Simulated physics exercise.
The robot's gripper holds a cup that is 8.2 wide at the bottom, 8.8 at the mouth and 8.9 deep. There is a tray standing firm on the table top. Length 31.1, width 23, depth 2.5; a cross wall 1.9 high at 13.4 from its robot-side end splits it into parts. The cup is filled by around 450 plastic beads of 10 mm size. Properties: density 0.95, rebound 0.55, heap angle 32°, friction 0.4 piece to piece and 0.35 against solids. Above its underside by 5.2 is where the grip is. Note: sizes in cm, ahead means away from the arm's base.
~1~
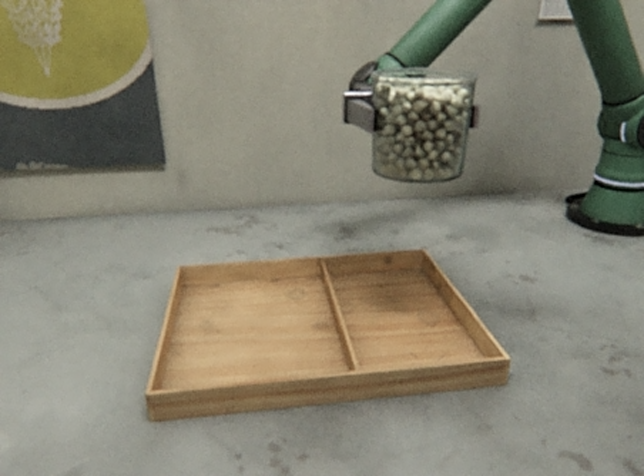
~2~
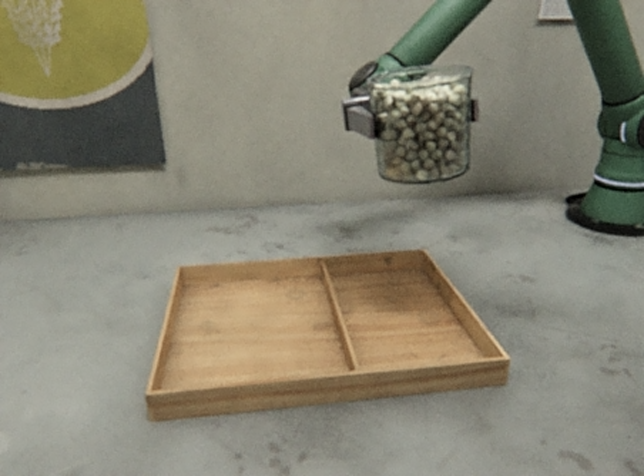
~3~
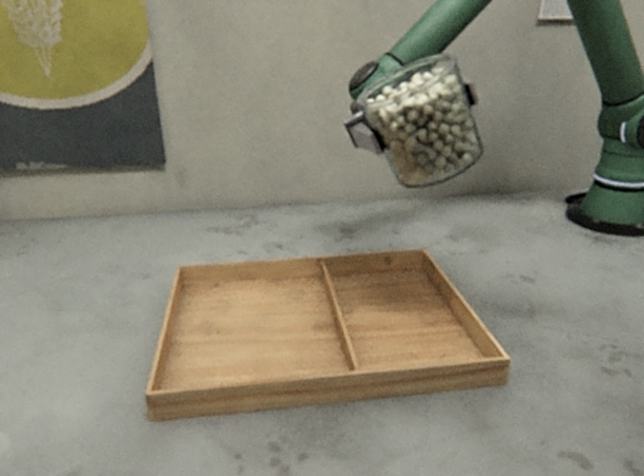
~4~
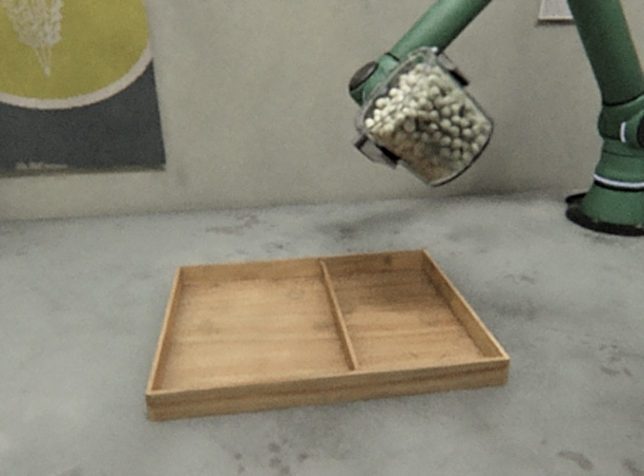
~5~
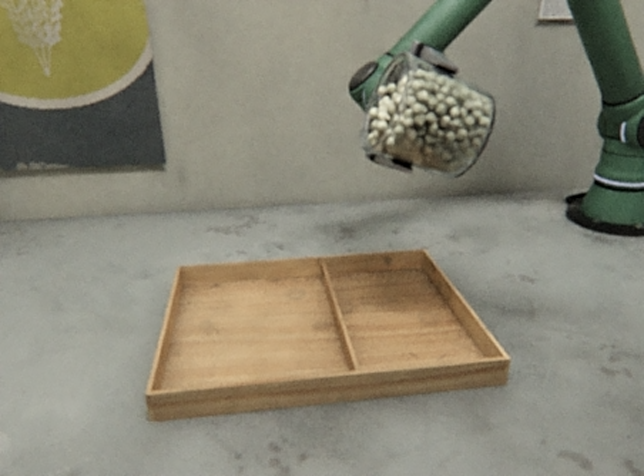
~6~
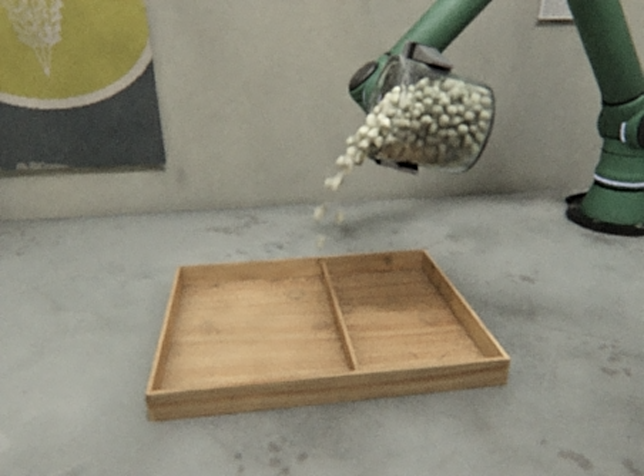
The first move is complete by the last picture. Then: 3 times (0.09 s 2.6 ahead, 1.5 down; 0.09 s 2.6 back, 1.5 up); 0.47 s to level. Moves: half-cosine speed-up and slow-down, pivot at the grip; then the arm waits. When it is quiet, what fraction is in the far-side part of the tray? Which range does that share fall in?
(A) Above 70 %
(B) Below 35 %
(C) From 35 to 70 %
From 35 to 70 % (C).
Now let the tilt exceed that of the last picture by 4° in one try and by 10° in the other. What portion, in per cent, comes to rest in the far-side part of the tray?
Roughly 55 and 70 percent.
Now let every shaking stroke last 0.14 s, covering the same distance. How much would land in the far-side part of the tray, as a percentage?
In that case it would be near 35 percent.
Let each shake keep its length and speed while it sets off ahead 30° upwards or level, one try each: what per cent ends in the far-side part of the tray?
I'd say close to 70 percent for the first and close to 65 percent for the second.
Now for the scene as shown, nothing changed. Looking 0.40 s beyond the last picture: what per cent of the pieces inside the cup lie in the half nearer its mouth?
About 40 percent.
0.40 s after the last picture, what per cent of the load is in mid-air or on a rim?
Roughly 8 per cent.
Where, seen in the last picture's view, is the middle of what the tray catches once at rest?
I'd put it at roughly (250, 326).
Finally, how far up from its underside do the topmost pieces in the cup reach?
I'd say close to 7.0 cm.
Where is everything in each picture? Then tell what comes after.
The first picture shows cup middle at (420, 125), level; upper third of the load around (421, 100), from x 380 to 465, top at y 85; 453 in the cup.
The second picture shows cup middle at (421, 125), tilted 7° forward; upper third of the load around (423, 99), from x 375 to 460, top at y 80.
The third picture shows cup middle at (424, 124), tilted 26° forward; upper third of the load around (427, 101), from x 370 to 475, top at y 75.
The fourth picture shows cup middle at (426, 122), tilted 49° forward; upper third of the load around (426, 100), from x 370 to 485, top at y 70.
The fifth picture shows cup middle at (428, 120), tilted 68° forward; upper third of the load around (431, 98), from x 375 to 485, top at y 75.
The sixth picture shows cup middle at (428, 119), tilted 75° forward; upper third of the load around (435, 103), from x 320 to 485, top at y 80; 440 in the cup, 13 in flight or on a rim.
Then, 0.40 s after the last picture, tilted 75° forward, highest piece 23 above the table; 282 in the cup, 127 in the far-side part, 6 in the robot-side part, 3 on the table or floor, 35 in flight or on a rim.
Then, 0.81 s after the last picture, tilted 29° forward, highest piece 24 above the table; 222 in the cup, 204 in the far-side part, 15 in the robot-side part, 7 on the table or floor, 5 in flight or on a rim.
Then, 1.21 s after the last picture, level, highest piece 24 above the table; 222 in the cup, 205 in the far-side part, 19 in the robot-side part, 7 on the table or floor.
Then, 2.26 s after the last picture, level, highest piece 24 above the table; 222 in the cup, 205 in the far-side part, 19 in the robot-side part, 7 on the table or floor.
Final count, 222 in the cup, 205 in the far-side part, 19 in the robot-side part, 7 on the table or floor. That is 45 % in the far-side part of the tray.
